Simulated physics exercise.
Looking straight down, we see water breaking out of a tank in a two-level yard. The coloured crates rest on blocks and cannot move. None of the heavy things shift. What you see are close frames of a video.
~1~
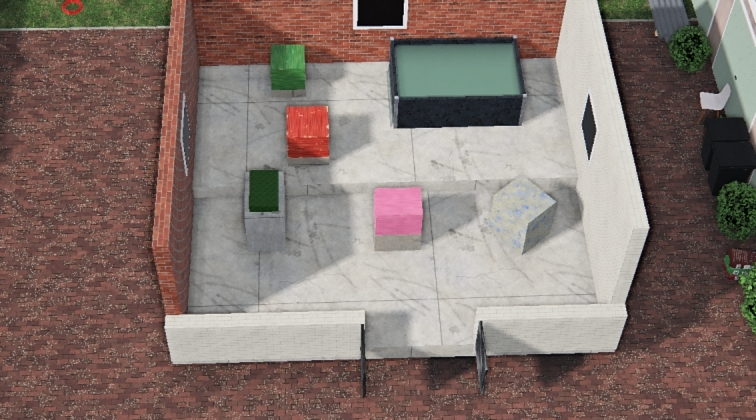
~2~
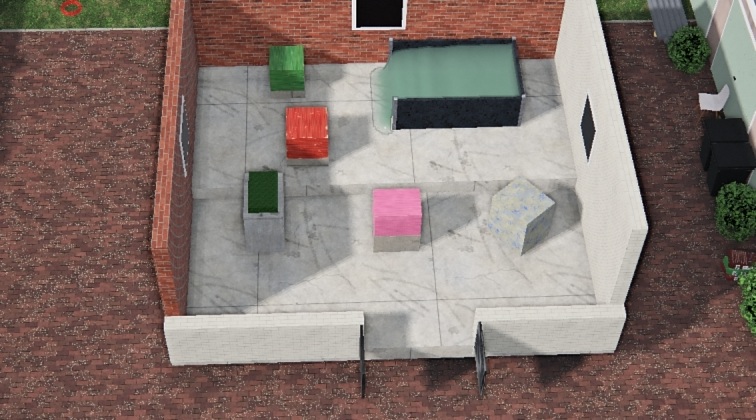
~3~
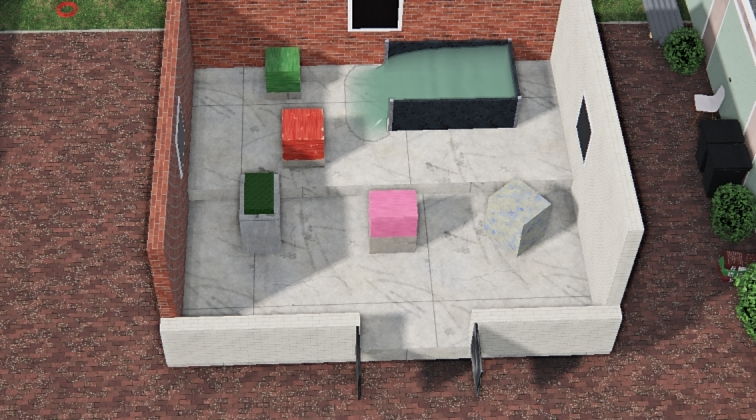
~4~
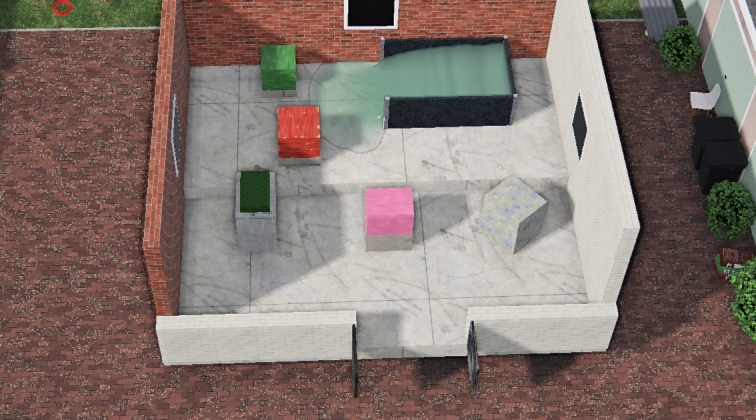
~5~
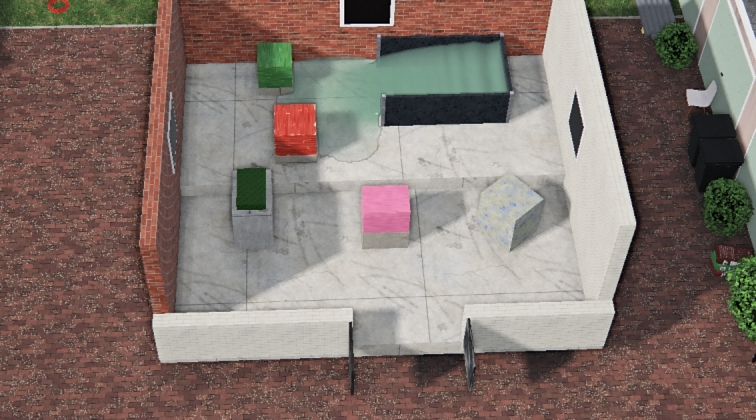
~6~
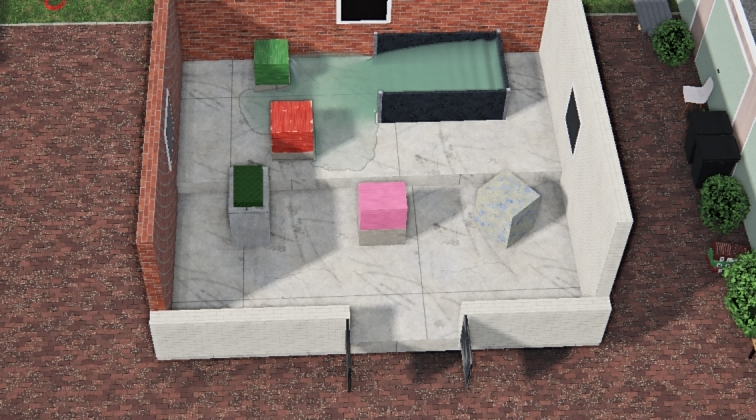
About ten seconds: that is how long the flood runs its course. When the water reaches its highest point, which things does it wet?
At the peak: The red crate gets wet; the green crate gets wet; the pink crate stays dry.
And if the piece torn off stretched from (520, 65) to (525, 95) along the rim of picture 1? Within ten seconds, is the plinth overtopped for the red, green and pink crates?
Result: Red crate is left untouched, green crate is left untouched, pink crate is left untouched.
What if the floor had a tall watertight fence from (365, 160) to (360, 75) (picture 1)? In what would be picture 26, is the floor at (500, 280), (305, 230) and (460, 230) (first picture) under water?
As listed: Awash, flooded, awash.
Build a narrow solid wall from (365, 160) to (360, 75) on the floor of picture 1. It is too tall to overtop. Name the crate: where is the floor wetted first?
That would be the crate marked green.
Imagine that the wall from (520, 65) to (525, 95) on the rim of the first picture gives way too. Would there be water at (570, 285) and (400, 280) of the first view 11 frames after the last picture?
First spot swamped, second spot unflooded.
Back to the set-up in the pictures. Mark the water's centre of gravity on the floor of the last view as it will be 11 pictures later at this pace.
(325, 104).
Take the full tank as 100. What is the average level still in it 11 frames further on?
My reading is 34 %.
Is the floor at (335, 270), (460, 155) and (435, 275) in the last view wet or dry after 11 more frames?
Going through them in order, I'd call them drenched, clear and clear.
A moment on, water covers 25 % of the floor; the red crate water round its plinth, the green crate water round its plinth, the pink crate not reached.
Next, water covers 35 % of the floor; the red crate water round its plinth, the green crate water round its plinth, the pink crate water round its plinth.
Then, water covers 55 % of the floor; the red crate water round its plinth, the green crate water round its plinth, the pink crate water round its plinth.
Later, water covers 70 % of the floor; the red crate water round its plinth, the green crate water round its plinth, the pink crate water round its plinth.
In the end, water covers 90 % of the floor; the red crate was topped, the green crate was topped, the pink crate stayed above the water.
